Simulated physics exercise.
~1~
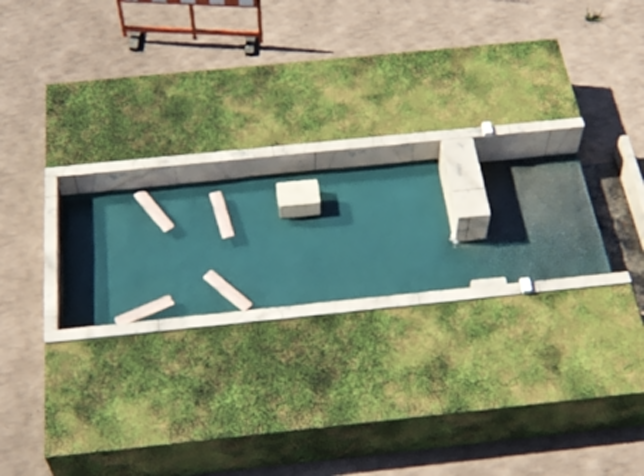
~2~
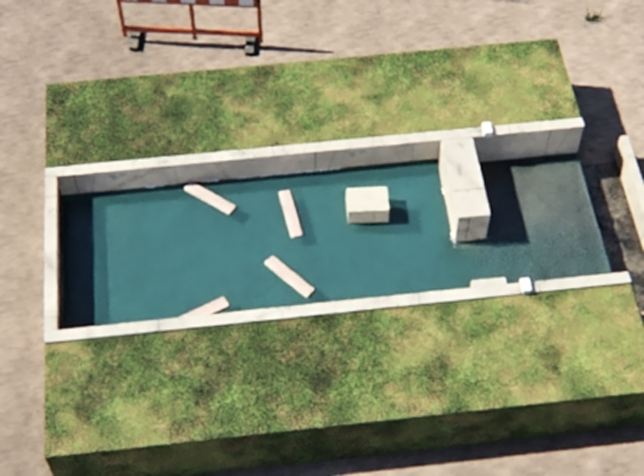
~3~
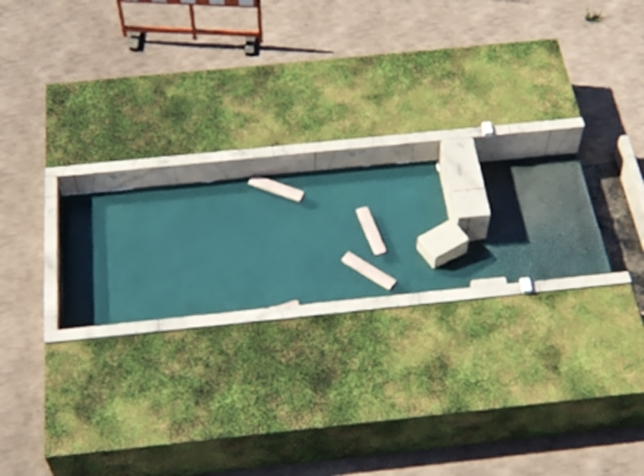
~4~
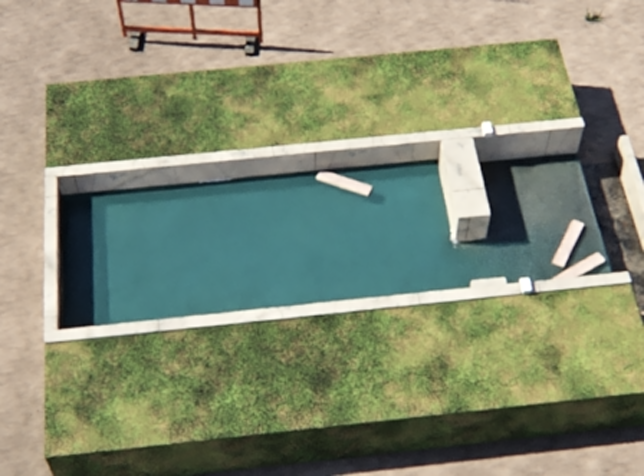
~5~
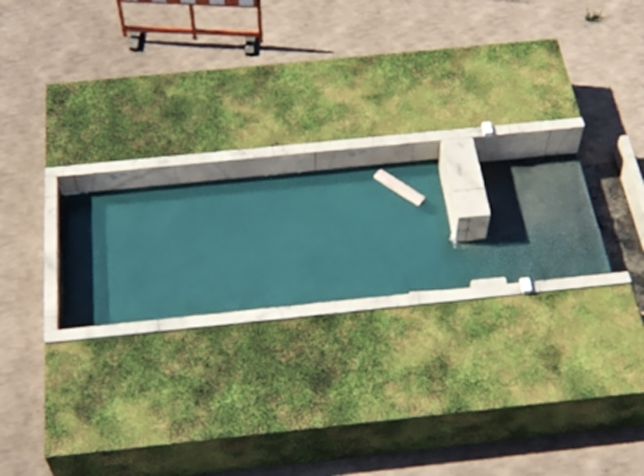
Four pale boards and a crate drift right along a water channel until one board remains.
